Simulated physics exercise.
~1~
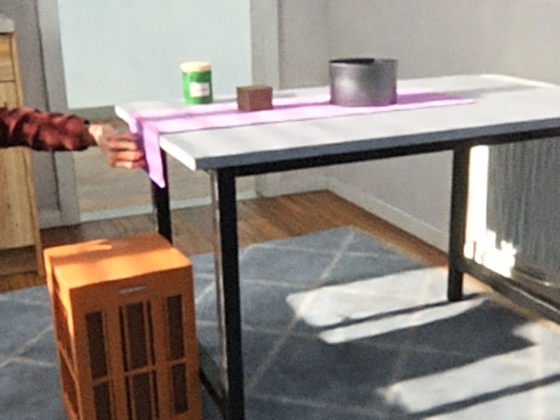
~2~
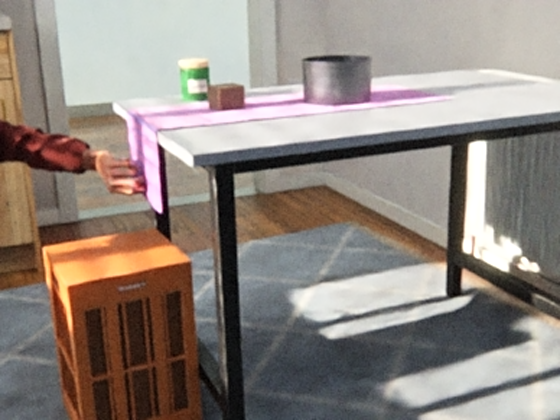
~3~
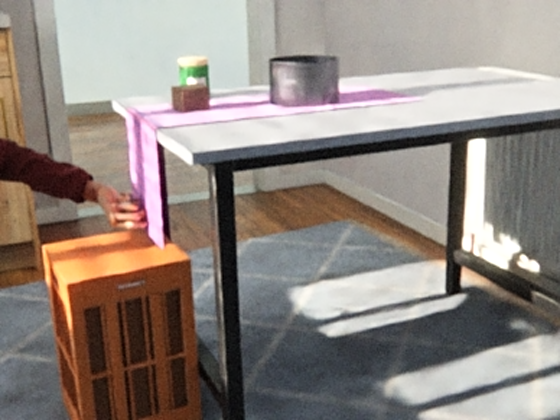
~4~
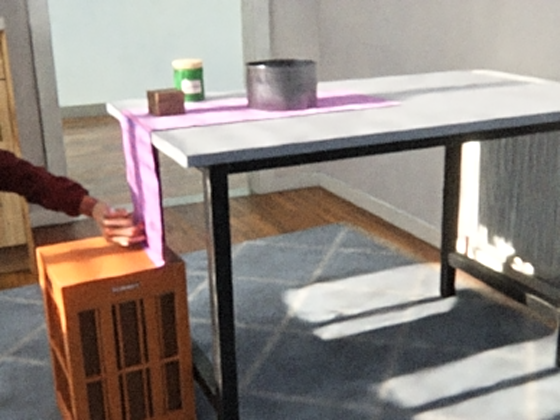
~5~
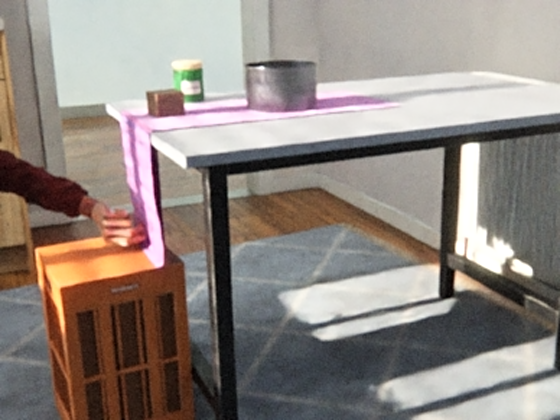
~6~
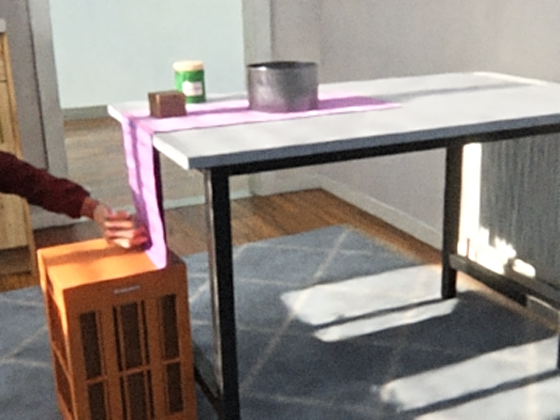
A hand draws a pink tablecloth down to an orange crate, carrying block and pot left.
